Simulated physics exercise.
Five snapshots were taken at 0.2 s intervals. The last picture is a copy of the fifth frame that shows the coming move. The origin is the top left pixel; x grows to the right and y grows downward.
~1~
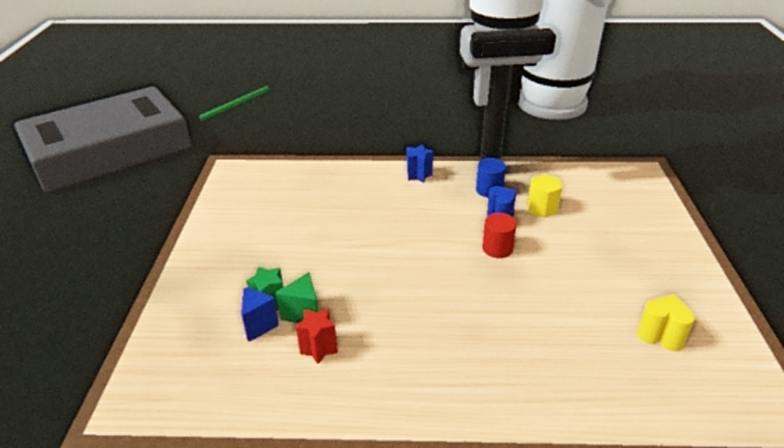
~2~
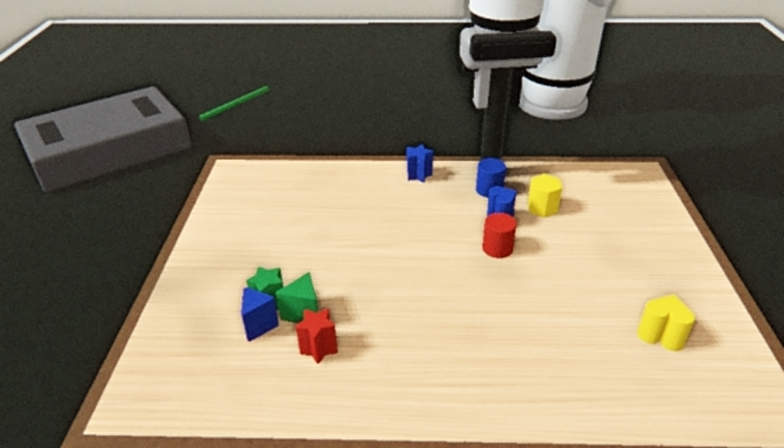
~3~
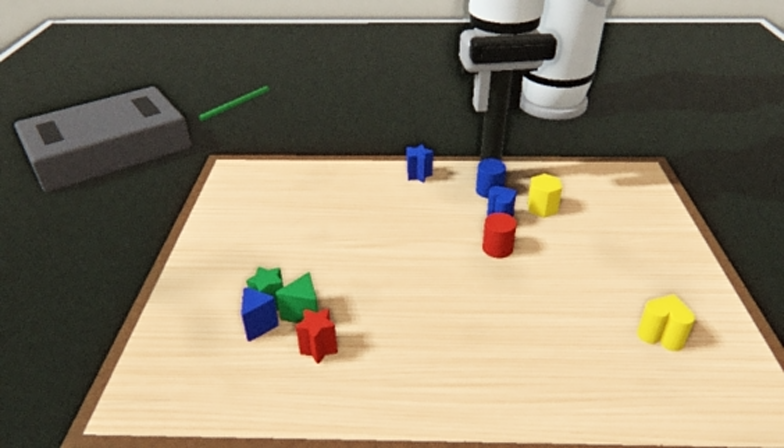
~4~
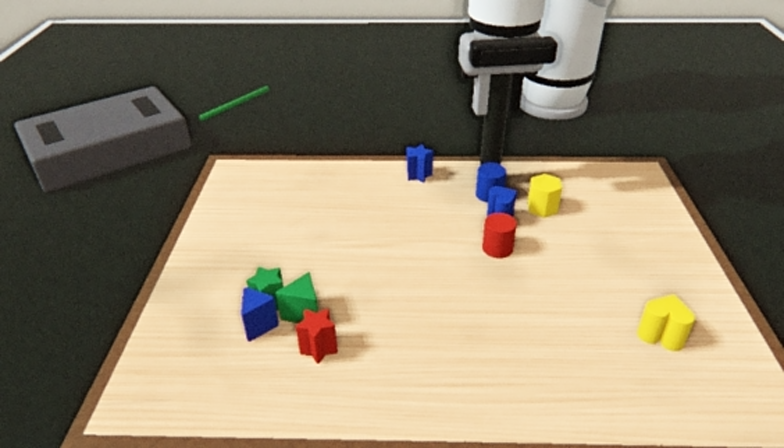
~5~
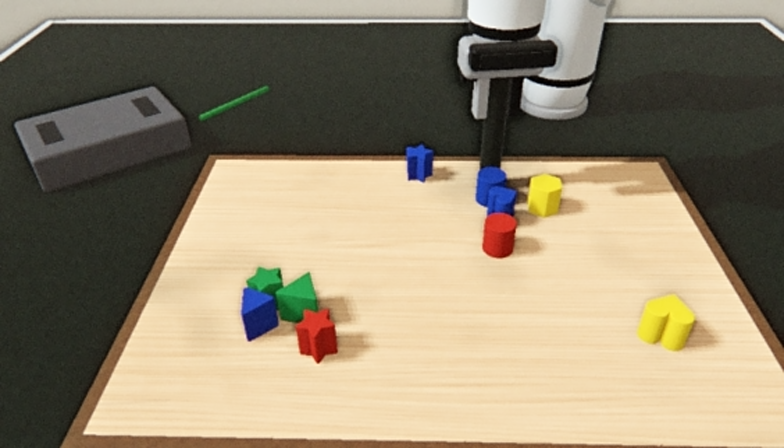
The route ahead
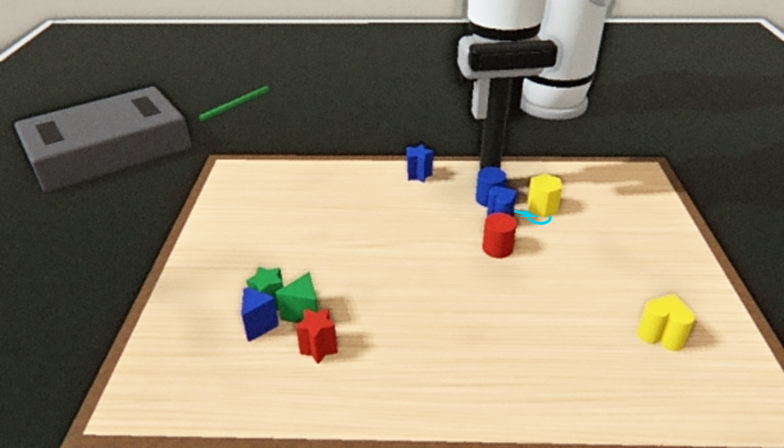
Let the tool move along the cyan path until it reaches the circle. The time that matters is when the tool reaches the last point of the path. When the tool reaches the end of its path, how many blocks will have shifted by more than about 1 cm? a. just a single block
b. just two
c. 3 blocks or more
That would be c.
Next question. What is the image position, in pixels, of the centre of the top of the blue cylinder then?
Expect it around (492, 191).
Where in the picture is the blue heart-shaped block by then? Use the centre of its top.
I'd say the blue heart-shaped block ends with its top centre at (504, 206).
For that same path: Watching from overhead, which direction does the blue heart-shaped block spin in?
It twists anticlockwise.
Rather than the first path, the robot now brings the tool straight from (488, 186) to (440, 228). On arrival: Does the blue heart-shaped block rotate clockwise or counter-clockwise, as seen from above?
From the top: Counterclockwise.
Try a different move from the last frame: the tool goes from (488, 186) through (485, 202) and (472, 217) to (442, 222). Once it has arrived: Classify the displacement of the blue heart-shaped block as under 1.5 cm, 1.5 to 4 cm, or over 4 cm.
My prediction: Between 1.5 and 4 cm.
Drawn move, from (488, 186) by way of (496, 199) and (514, 211) to (539, 217).
The first path, step by step. Halfway along, tool at (505, 198); blue cylinder at (492, 191); blue heart-shaped block at (504, 206), turned 55° anticlockwise.
At the end, tool at (540, 208); blue cylinder at (492, 191); red cylinder still; blue heart-shaped block at (504, 206), turned 55° anticlockwise; yellow hexagonal block at (561, 182), turned 40° anticlockwise.
